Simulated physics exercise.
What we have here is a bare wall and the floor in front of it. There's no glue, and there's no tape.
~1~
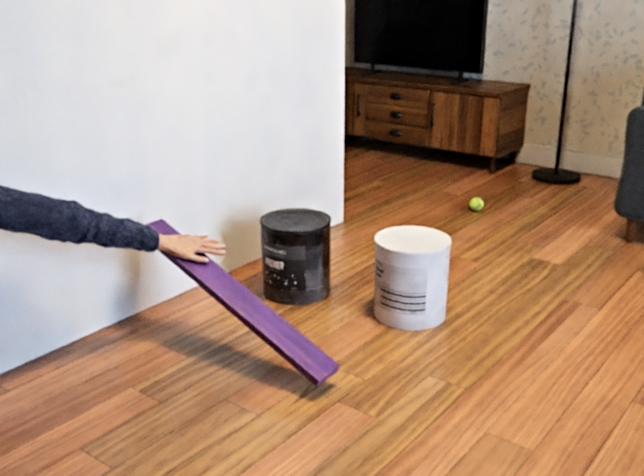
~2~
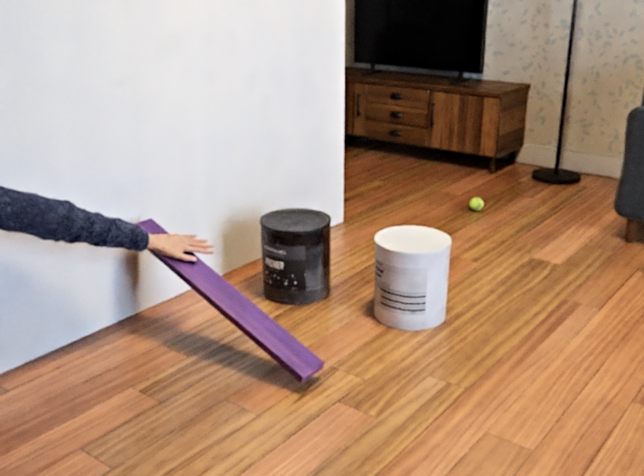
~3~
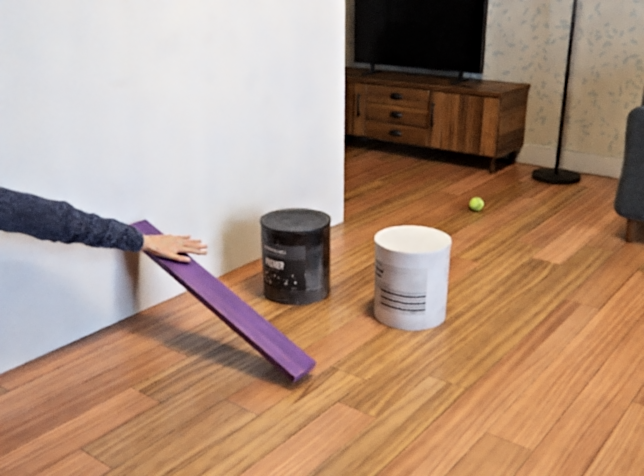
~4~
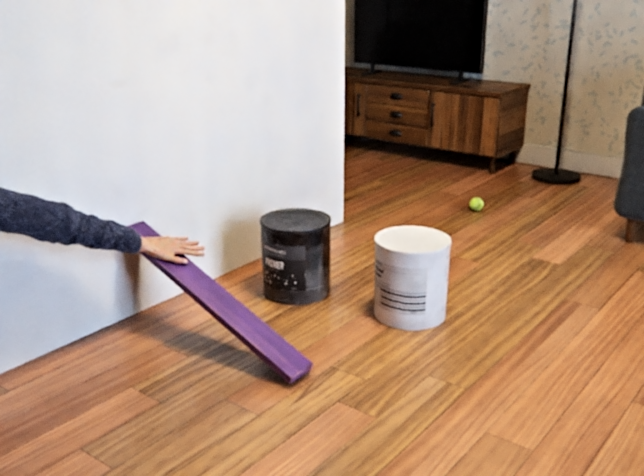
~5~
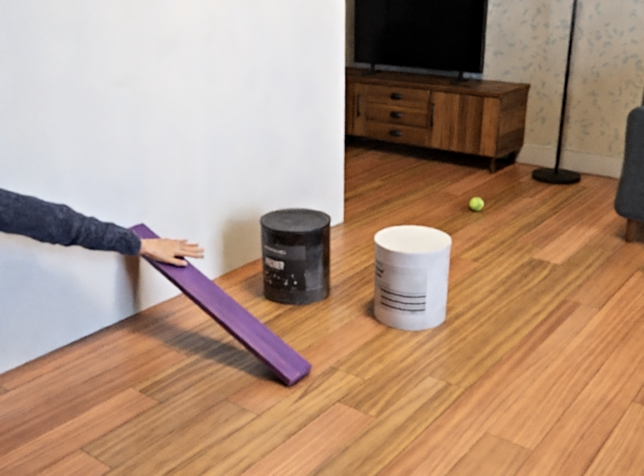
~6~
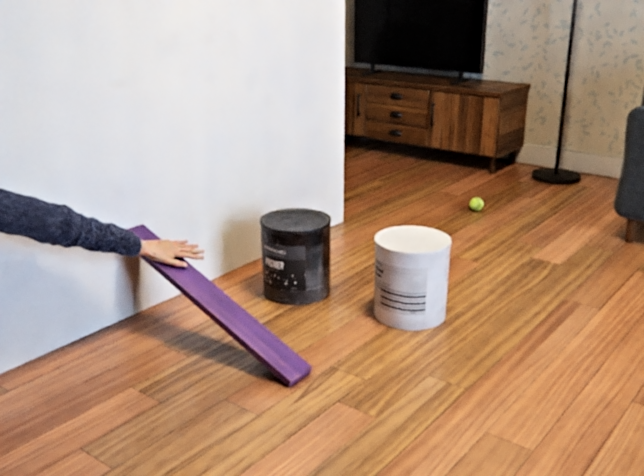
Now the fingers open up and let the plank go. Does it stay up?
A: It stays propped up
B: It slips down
(B) It slips down.
Then, 0.30 s after the last picture, purple plank sunk by 14° near (217, 327).
Then, 0.40 s after the last picture, purple plank sunk by 22° near (220, 339).
Then, 0.50 s after the last picture, purple plank sunk by 22° near (220, 343).
At rest, moved from the start, purple plank; the other 2 in place. Seen from the same camera at the end, purple plank near (220, 343). The plank gives way.
